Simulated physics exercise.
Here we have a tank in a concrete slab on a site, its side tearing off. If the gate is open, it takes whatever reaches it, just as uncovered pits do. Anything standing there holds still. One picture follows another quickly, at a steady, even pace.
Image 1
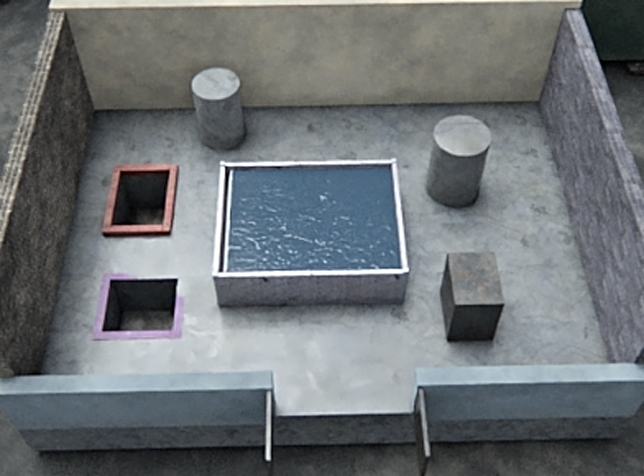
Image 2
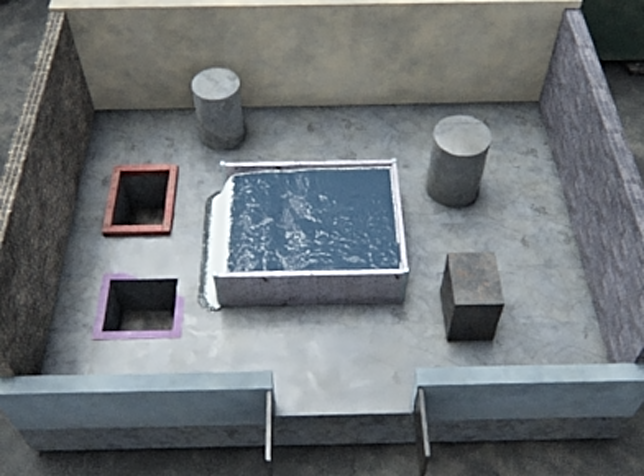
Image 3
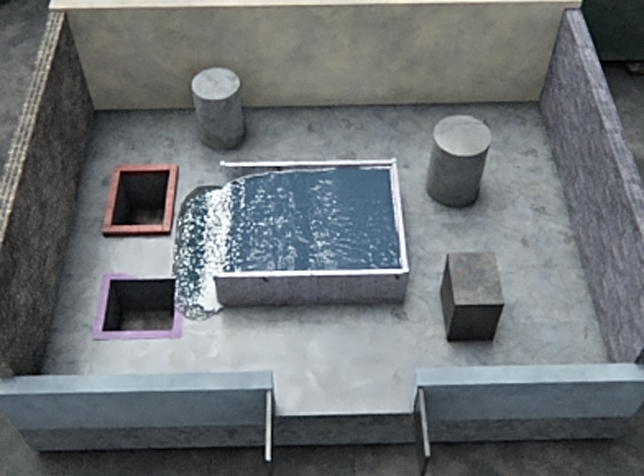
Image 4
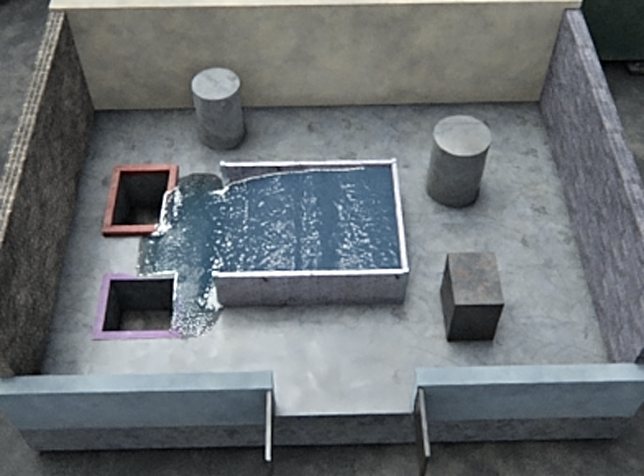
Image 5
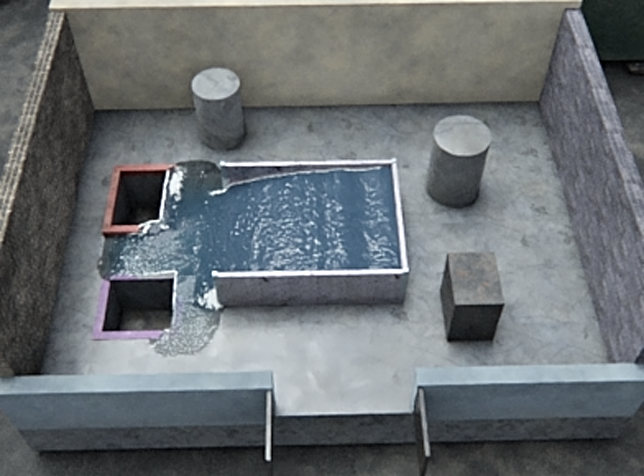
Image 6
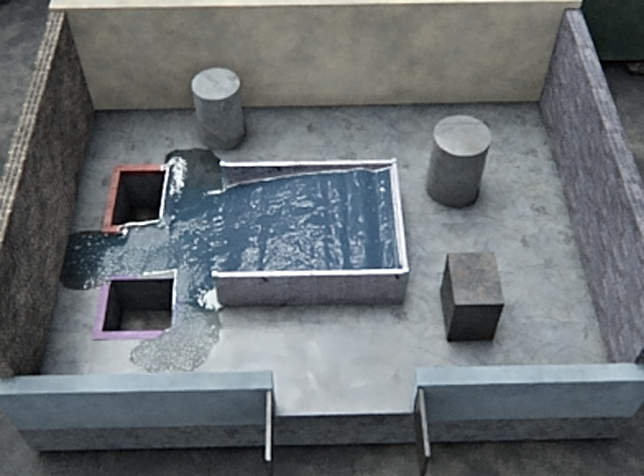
In a walled concrete yard, water pours from a tank's left side and spreads around two square pits.
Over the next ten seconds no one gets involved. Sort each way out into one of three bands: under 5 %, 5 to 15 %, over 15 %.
Sorted: Gate - under 5 %; red pit - over 15 %; purple pit - over 15 %.
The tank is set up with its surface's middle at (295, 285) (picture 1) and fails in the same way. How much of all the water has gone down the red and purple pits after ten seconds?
Tally in per cent - red pit 4; purple pit 70.
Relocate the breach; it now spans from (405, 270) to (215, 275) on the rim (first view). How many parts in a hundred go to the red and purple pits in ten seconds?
Red 0 %, purple 12 %.
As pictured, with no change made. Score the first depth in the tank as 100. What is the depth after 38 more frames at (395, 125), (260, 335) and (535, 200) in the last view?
About 2 per cent, then 6 per cent, then 0 per cent.
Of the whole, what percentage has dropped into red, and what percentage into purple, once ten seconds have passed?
About 18 and 42 per cent.
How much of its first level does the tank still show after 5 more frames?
58 % or so.
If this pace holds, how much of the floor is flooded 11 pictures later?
I'd say 30 per cent.
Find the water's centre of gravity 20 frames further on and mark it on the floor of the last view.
(202, 243).
A moment on, water covers 20 % of the floor; the gate 0 %, the red pit 6 %, the purple pit 9 %.
Next, water covers 30 % of the floor; the gate 0 %, the red pit 11 %, the purple pit 18 %.
Then, water covers 35 % of the floor; the gate 0 %, the red pit 15 %, the purple pit 27 %.
Later, water covers 65 % of the floor; the gate 0 %, the red pit 17 %, the purple pit 36 %.
In the end, water covers 90 % of the floor; the gate 2 %, the red pit 17 %, the purple pit 42 %.
